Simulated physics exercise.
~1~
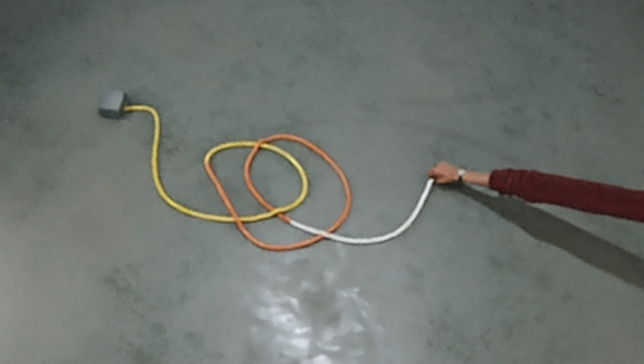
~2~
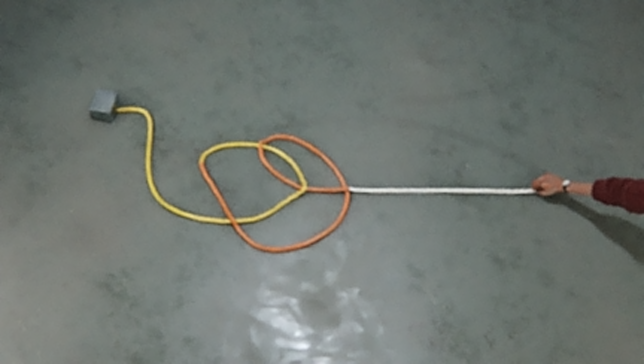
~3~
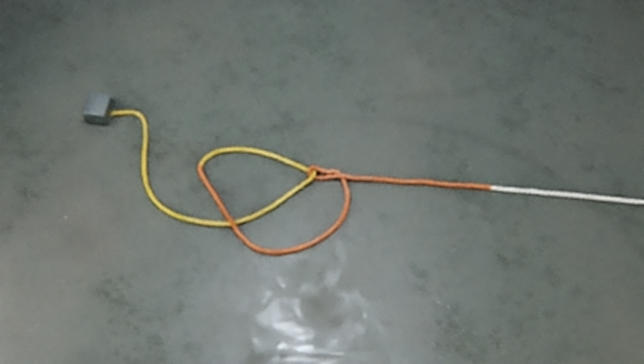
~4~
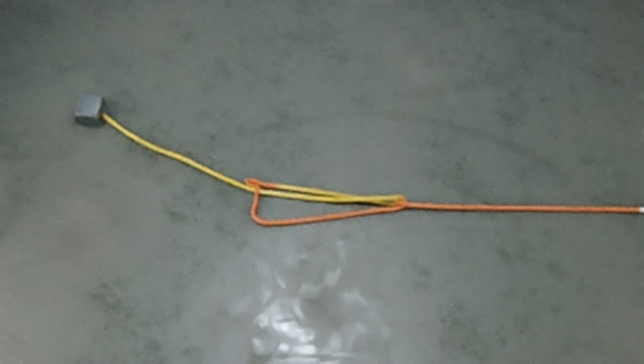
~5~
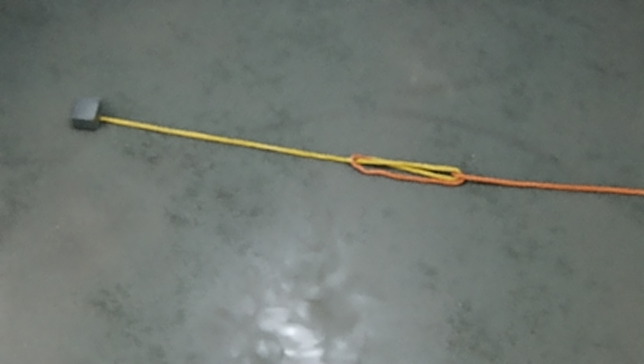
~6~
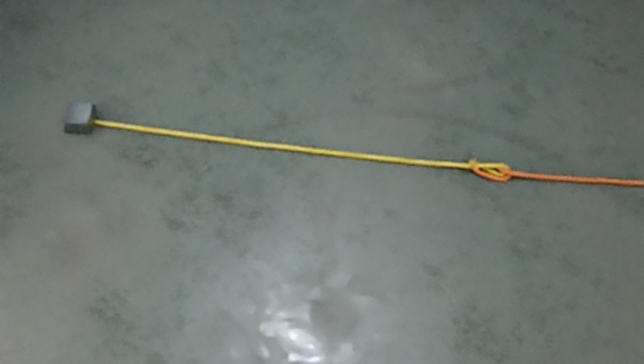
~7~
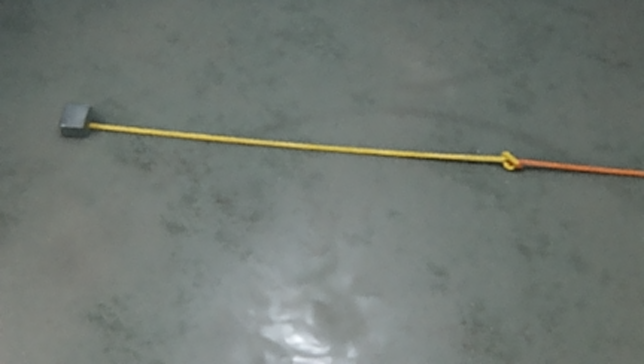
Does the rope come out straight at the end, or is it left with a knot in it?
It is left with a knot in it. The loops shrink as the rope is pulled to the right, and they close into a small, tight knot where the yellow meets the orange.
